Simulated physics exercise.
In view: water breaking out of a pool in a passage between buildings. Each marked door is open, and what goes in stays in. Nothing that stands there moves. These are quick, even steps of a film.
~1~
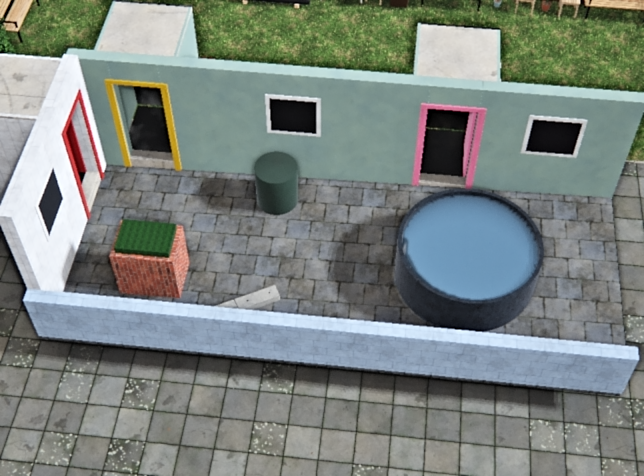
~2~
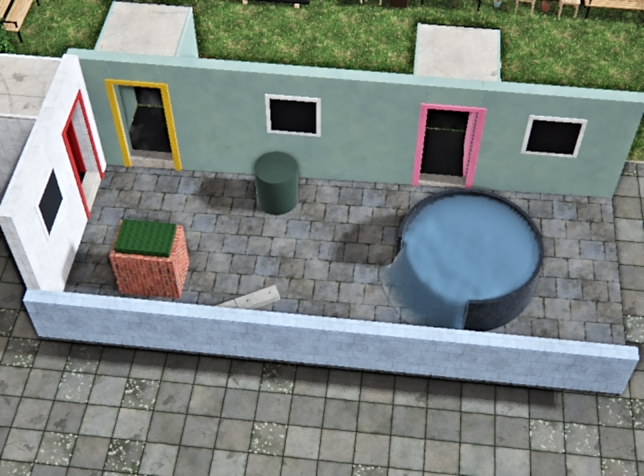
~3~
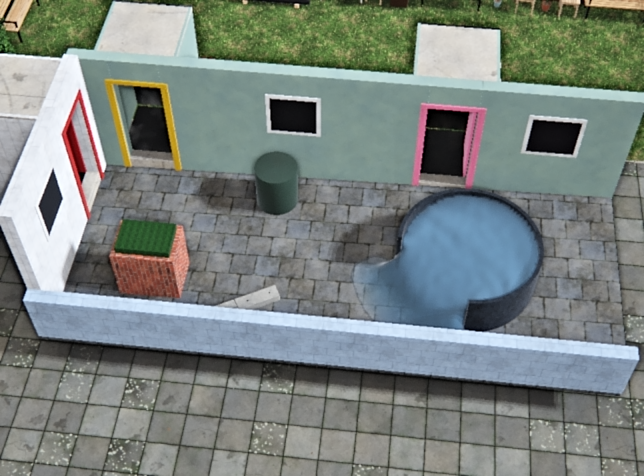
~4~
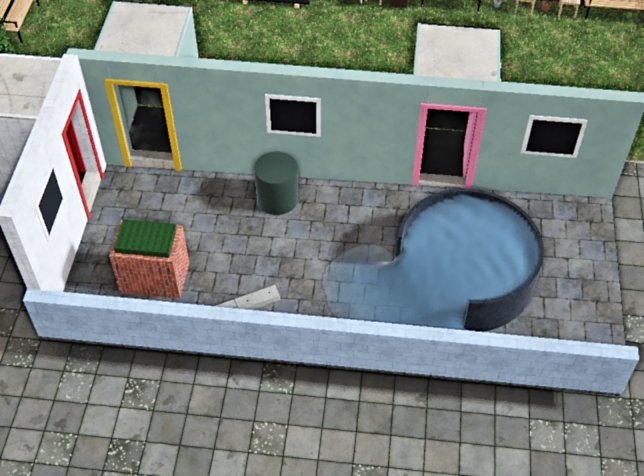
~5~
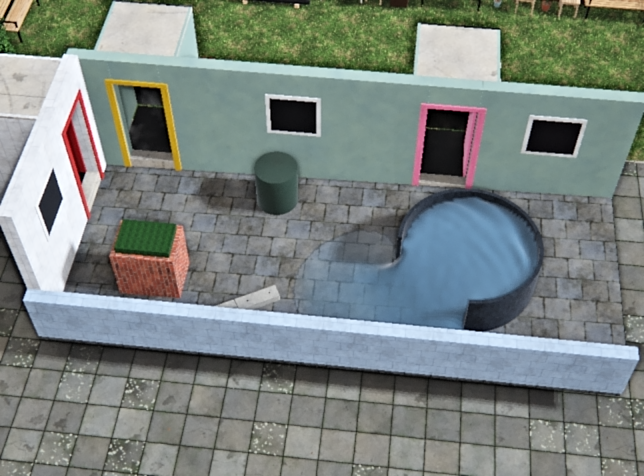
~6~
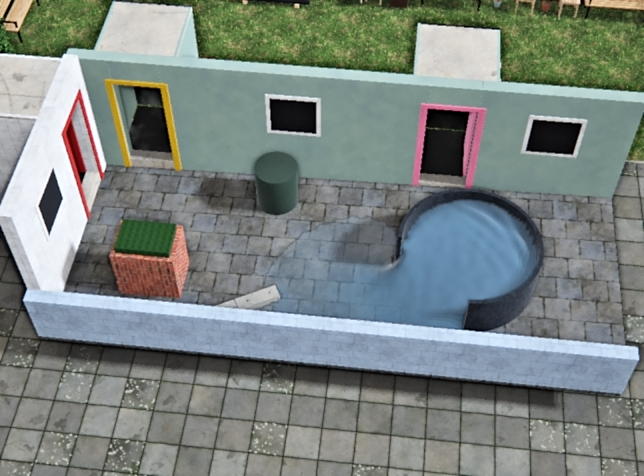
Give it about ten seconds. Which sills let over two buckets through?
One by one: The red door floods; the yellow door floods; the pink door holds within the limit.
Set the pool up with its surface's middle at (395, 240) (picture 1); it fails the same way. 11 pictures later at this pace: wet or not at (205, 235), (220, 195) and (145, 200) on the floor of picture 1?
In turn: Covered, under water, flooded.
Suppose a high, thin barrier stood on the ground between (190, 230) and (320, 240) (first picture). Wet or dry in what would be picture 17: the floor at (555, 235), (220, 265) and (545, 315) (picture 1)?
In that order: Free of water, flooded, flooded.
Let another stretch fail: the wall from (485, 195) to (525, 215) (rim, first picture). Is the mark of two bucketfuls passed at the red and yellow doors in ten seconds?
Red door is under; yellow door takes less.
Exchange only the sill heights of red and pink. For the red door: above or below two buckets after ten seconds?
One by one: Red takes more.
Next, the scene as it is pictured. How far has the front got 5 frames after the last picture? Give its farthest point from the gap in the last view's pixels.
Around (94, 322).
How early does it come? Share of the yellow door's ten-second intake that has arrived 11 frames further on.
Near 0 in a hundred.
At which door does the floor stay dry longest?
I say the pink door.
A moment on, water covers 45 % of the floor; the red door not reached, the yellow door not reached, the pink door not reached.
Next, water covers 55 % of the floor; the red door not reached, the yellow door not reached, the pink door not reached.
Then, water covers 70 % of the floor; the red door under two buckets in, the yellow door under two buckets in, the pink door not reached.
Later, water covers 75 % of the floor; the red door over two buckets in, the yellow door far over two buckets in, the pink door not reached.
In the end, water covers 85 % of the floor; the red door over two buckets in, the yellow door far over two buckets in, the pink door wet at the sill, nothing in.
